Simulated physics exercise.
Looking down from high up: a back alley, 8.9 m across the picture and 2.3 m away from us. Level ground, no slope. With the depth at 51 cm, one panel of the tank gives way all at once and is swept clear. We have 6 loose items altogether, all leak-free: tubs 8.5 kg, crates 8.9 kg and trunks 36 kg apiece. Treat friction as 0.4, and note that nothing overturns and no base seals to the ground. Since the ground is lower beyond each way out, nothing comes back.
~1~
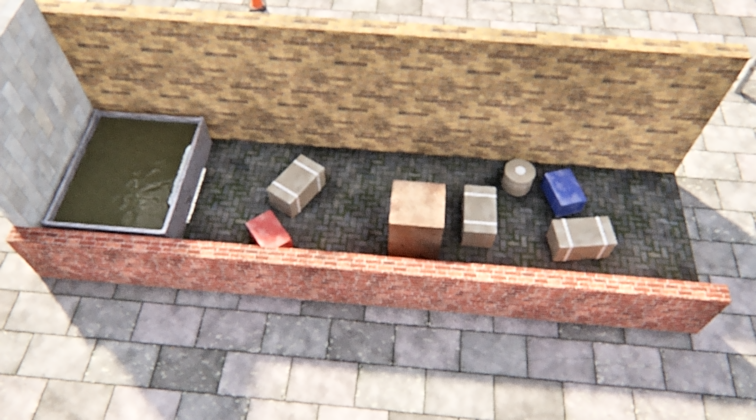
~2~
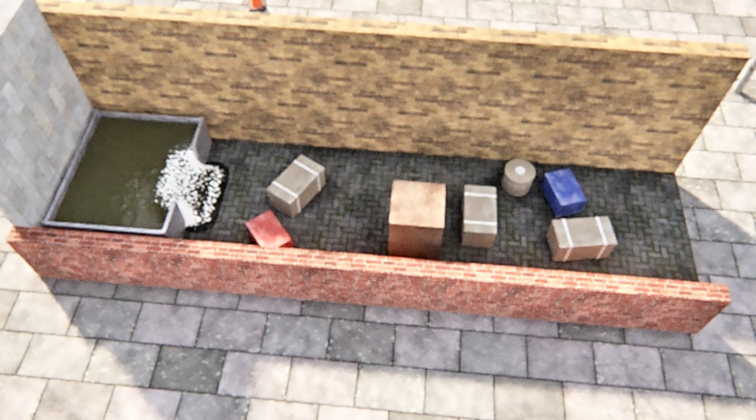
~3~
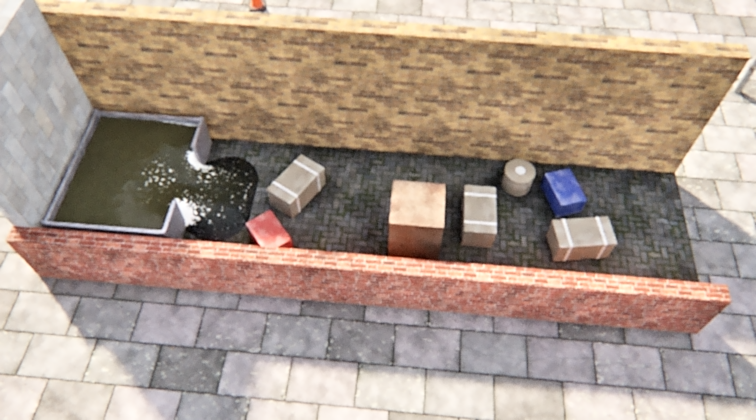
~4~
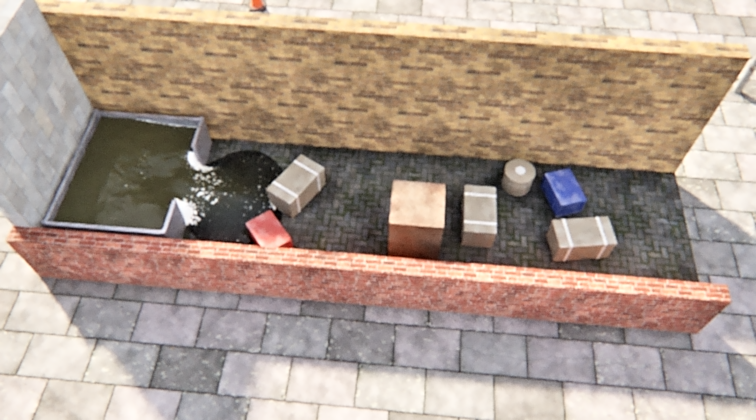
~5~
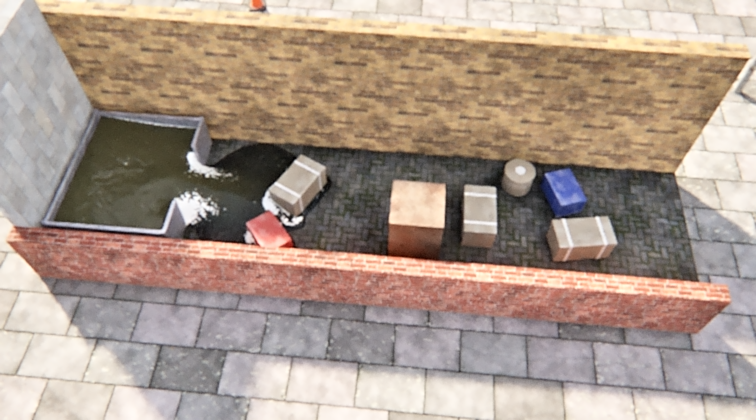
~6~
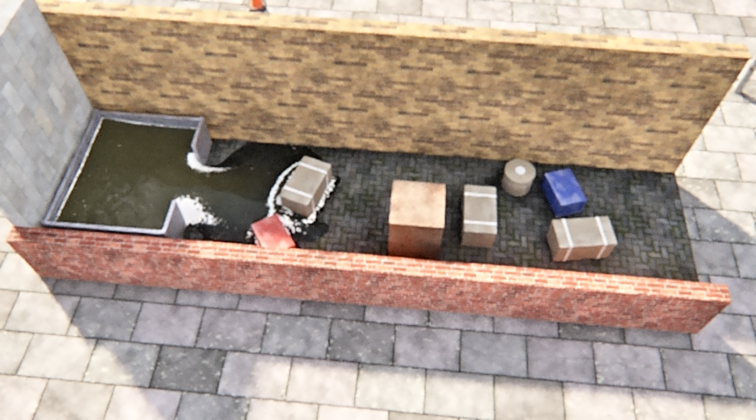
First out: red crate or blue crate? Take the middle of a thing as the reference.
The blue one is first out.
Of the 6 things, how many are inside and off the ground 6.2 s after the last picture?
At that moment it comes to 1.
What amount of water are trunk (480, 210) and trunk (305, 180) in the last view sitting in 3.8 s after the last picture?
About 6 and 9 cm.
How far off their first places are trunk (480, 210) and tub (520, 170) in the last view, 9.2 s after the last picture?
First named - 50 cm; second named - washed out.
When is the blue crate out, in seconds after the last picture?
At roughly 4.0 seconds.
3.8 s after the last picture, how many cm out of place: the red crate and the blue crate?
Shifts: Around 140 and 200 cm.
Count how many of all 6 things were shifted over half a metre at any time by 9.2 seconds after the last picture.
Total: 5.
Then, 1.2 s after the last picture the red crate is near (366, 238), 1.4 m from its start, afloat; the blue crate is near (565, 187), 0.0 m from its start, aground; 0 of 6 are out; 1 afloat.
Then, 3.8 s after the last picture the red crate is near (368, 238), 1.4 m from its start, afloat; the blue crate is near (698, 233), 1.9 m from its start, afloat; 0 of 6 are out; 2 afloat.
Then, 6.2 s after the last picture the red crate is near (371, 243), 1.5 m from its start, afloat; the blue crate has gone out (3.8 s after the last picture); 2 of 6 are out; 1 afloat.
Then, 9.2 s after the last picture the red crate is near (371, 242), 1.5 m from its start, afloat; the blue crate has gone out (3.8 s after the last picture); 2 of 6 are out; 1 afloat.
